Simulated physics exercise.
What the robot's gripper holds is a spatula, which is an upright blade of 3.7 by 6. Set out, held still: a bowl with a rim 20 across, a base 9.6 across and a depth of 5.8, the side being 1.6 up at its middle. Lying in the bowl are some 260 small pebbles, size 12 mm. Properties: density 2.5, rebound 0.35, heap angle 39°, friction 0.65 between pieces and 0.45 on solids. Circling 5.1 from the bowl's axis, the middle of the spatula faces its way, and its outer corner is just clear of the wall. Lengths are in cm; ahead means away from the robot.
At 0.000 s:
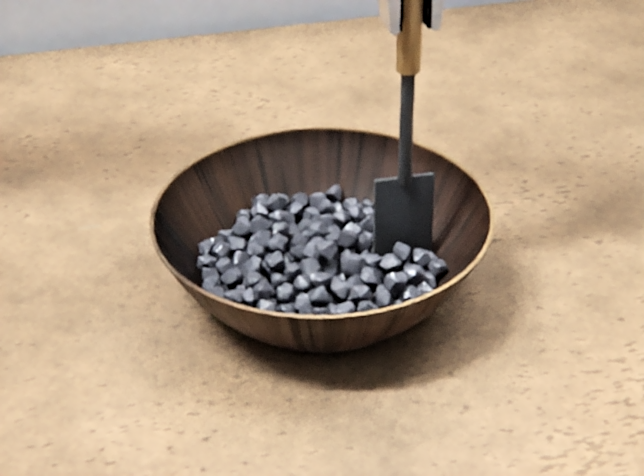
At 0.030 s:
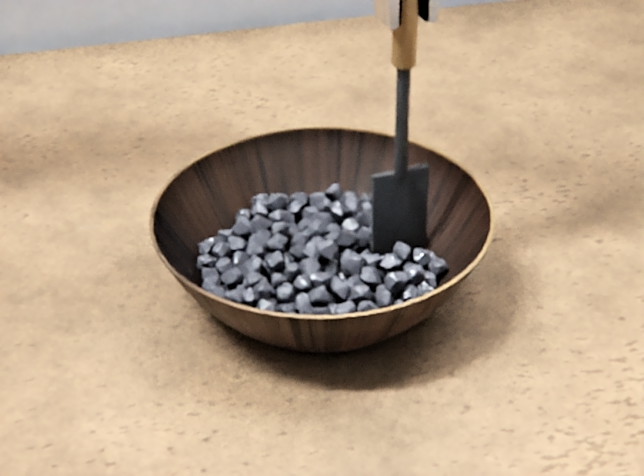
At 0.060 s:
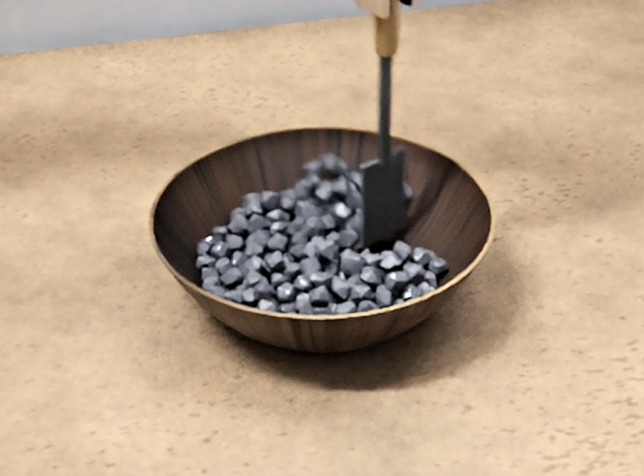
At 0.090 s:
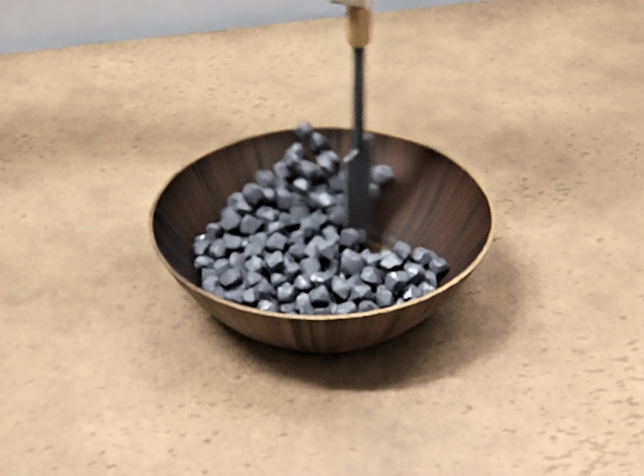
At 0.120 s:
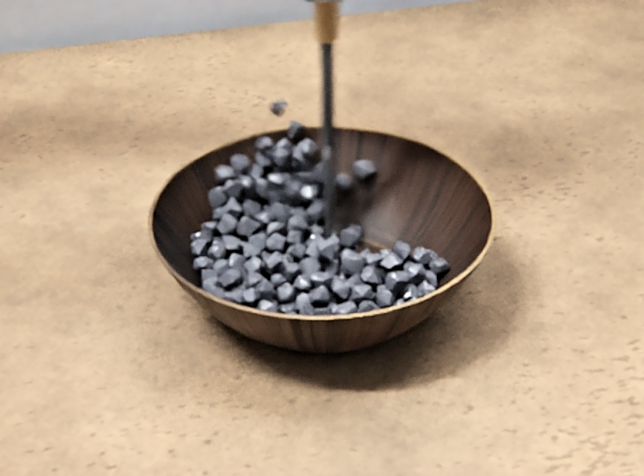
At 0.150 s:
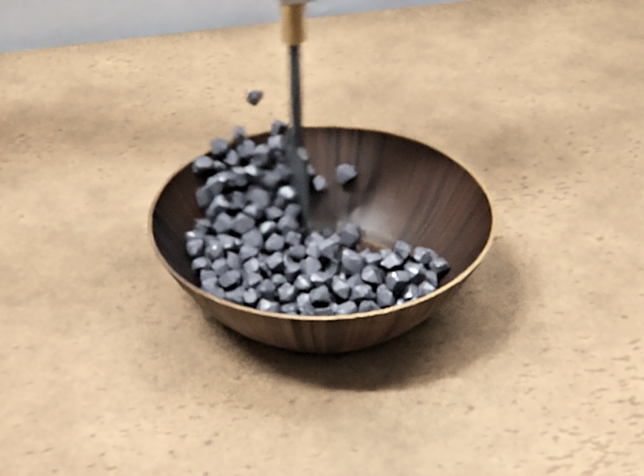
In this clip, a gripper holding an upright dark spatula sweeps it leftward around the far part of a wooden bowl, pushing gray pebbles into a pile at the back left, and one pebble flies above the rim.
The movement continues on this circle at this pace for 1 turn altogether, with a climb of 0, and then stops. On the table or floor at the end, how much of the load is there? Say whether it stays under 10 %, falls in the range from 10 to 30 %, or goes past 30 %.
The share falls from 10 to 30 %.
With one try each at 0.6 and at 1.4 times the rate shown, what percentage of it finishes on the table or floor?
It would be about 5 and 25 percent respectively.
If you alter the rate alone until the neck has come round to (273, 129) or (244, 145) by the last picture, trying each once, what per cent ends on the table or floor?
About 25 per cent, then about 30 per cent.
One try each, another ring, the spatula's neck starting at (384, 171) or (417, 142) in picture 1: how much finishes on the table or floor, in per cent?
Near 5 and 20 in a hundred, one try each.
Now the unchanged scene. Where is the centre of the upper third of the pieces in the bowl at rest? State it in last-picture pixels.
In the final view it lies around (375, 202).
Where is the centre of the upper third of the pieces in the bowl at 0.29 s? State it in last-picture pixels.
The top third is centred near (233, 277) in the last picture.
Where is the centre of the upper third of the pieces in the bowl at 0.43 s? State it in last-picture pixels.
Near pixel (432, 259).
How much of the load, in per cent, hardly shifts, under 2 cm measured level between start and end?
Around 15 in a hundred.
After 0.29 s, 194° round, highest piece 8 above the table; 245 in the bowl, 3 on the table or floor, 8 in flight or on the tool.
After 0.43 s, 295° round, highest piece 8 above the table; 229 in the bowl, 20 on the table or floor, 7 in flight or on the tool.
After 0.70 s, 0° round, highest piece 7 above the table; 212 in the bowl, 44 on the table or floor.
After 1.40 s, 0° round, highest piece 7 above the table; 212 in the bowl, 44 on the table or floor.
In the end, 212 in the bowl, 44 on the table or floor. That is 17 % on the table or floor.
